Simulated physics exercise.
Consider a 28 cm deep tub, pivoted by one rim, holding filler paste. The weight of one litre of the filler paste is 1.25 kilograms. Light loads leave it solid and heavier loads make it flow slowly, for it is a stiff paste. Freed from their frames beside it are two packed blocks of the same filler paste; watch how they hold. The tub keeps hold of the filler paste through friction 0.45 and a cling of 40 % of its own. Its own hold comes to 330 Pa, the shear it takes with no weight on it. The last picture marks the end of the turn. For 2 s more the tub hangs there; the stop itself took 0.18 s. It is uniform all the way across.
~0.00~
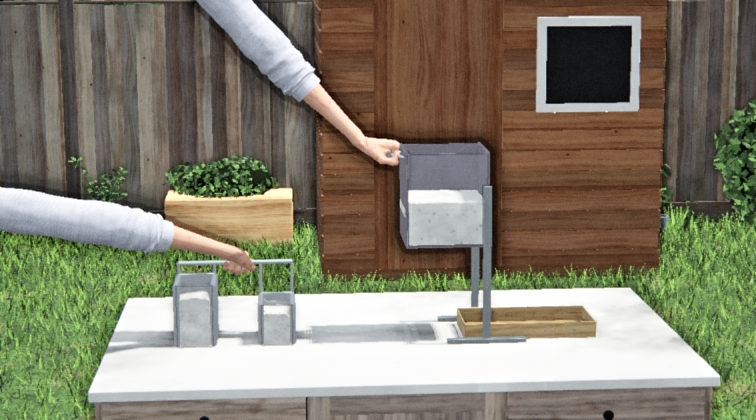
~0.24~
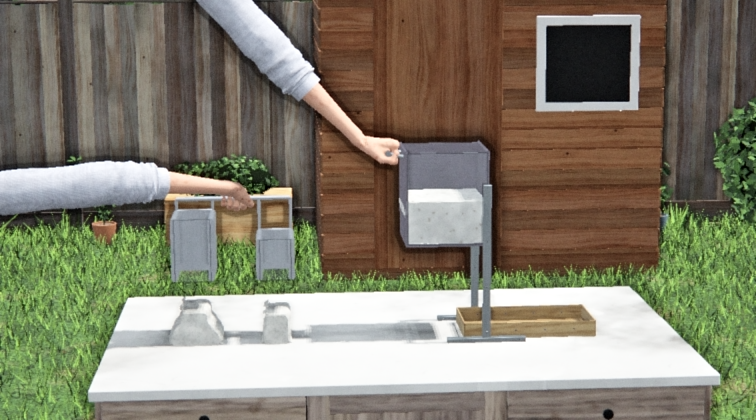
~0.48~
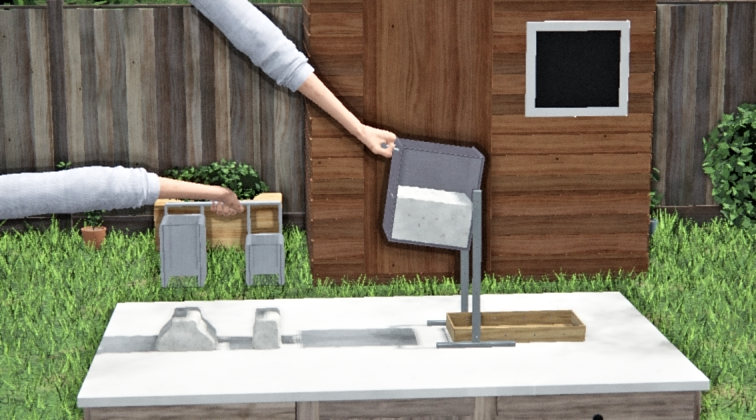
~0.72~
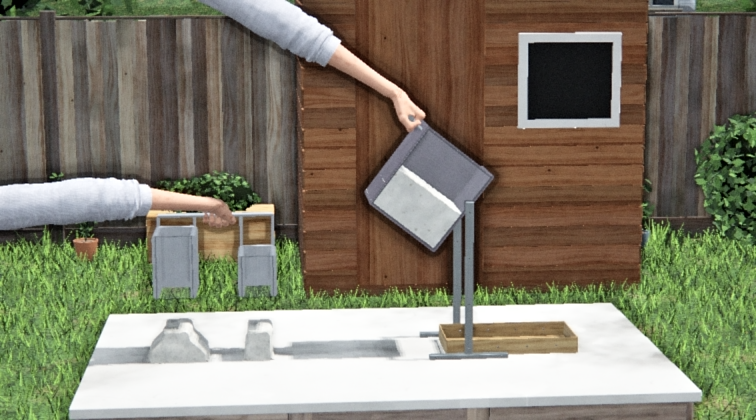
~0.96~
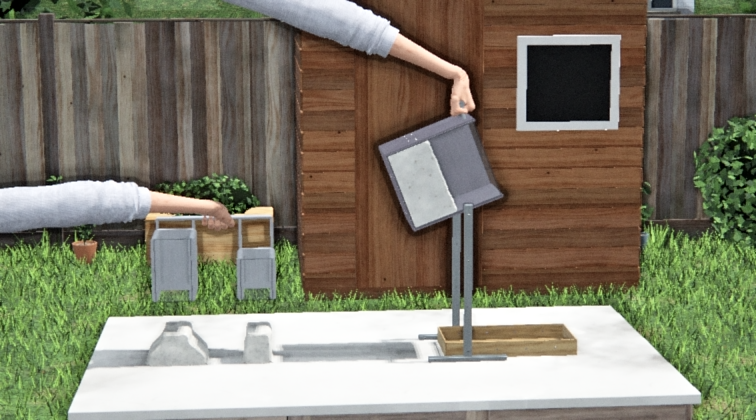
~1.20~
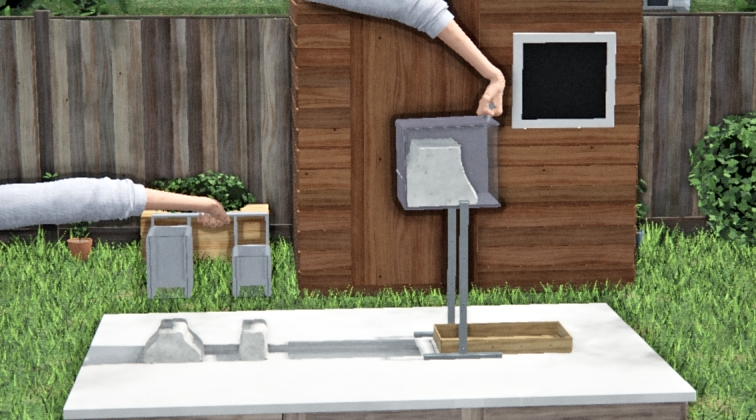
A grey-sleeved arm at left lifts two grey open holders off two pale blocks on a white-topped bench, the left block slumping a little, and keeps them raised. A second arm then turns a grey see-through tub of pale paste clockwise on its stand above a wooden tray, the paste slumping late. The slightly drifting view faces a grassy yard with a brown shed and wooden fence.
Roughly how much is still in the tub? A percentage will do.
I would say about 81 percent.
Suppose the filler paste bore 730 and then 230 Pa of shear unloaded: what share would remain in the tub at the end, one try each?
Result: 100 % for the first case, 65 % for the second.
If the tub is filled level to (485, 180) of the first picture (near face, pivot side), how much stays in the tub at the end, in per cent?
About 55 %.
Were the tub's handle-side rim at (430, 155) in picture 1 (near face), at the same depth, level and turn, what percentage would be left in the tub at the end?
In that case close to 100 %.
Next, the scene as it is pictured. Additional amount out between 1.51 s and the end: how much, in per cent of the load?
Later share of the load: Approx. 6 %.
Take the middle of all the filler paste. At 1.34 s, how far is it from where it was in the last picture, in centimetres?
It has moved close to 5 cm.
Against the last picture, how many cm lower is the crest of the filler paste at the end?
About 7 cm.
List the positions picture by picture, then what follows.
Handle-side rim at (408, 154), tilt 0 degrees; top of the filler paste at (414, 202); blocks stand 16 cm, 10 cm (left to right), in the first frame.
Handle-side rim at (408, 153), tilt 0 degrees; top of the filler paste at (414, 201); blocks stand 12 cm, 9.9 cm (left to right), in the second frame.
Handle-side rim at (404, 147), tilt 8 degrees; top of the filler paste at (402, 197); blocks stand 11 cm, 9.9 cm (left to right), in the third frame.
Handle-side rim at (430, 129), tilt 38 degrees; top of the filler paste at (403, 171); blocks stand 11 cm, 9.9 cm (left to right), in the fourth frame.
Handle-side rim at (474, 122), tilt 69 degrees; top of the filler paste at (429, 143); blocks stand 11 cm, 9.9 cm (left to right), in the fifth frame.
Handle-side rim at (498, 126), tilt 88 degrees; top of the filler paste at (456, 147); blocks stand 11 cm, 9.9 cm (left to right), in the sixth frame.
After 1.34 s, the tub is at 88 degrees and holds 99 %.
After 1.51 s, the tub is at 88 degrees and holds 87 %.
After 1.68 s, the tub is at 88 degrees and holds 81 %.
After 1.85 s, the tub is at 88 degrees and holds 81 %.
After 3.20 s, at the end, the tub is at 88 degrees and holds 81 %.
